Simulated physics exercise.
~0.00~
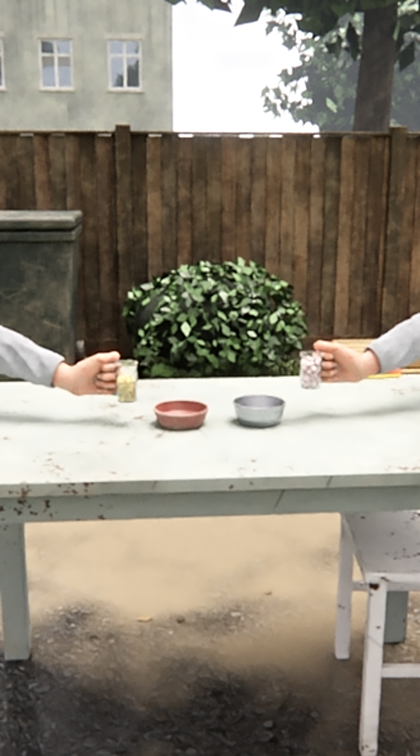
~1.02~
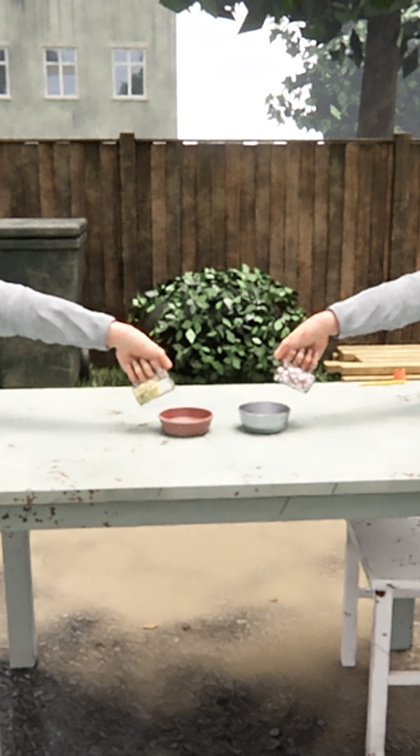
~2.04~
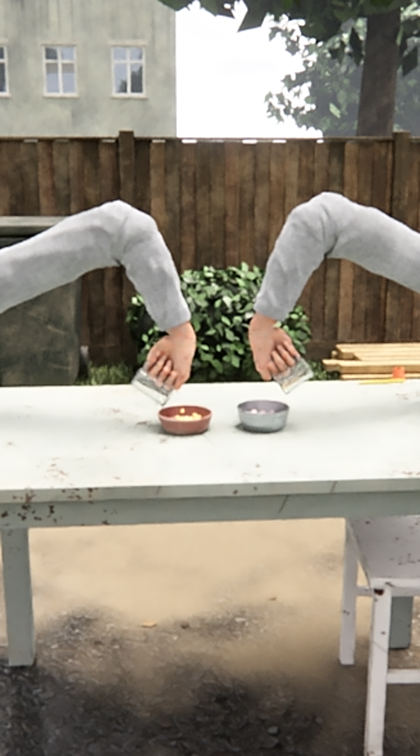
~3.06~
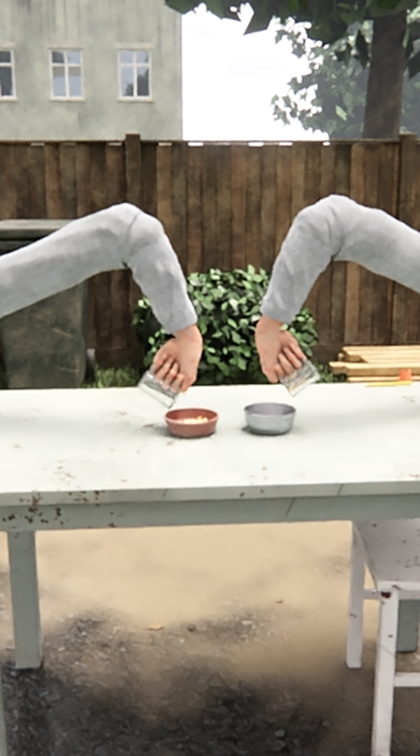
Two hands in gray sleeves held small clear cups over a white outdoor table, then tipped them toward each other and turned them over, emptying yellowish bits into the red dish on the left and pale pinkish bits into the gray one, with nothing spilled.
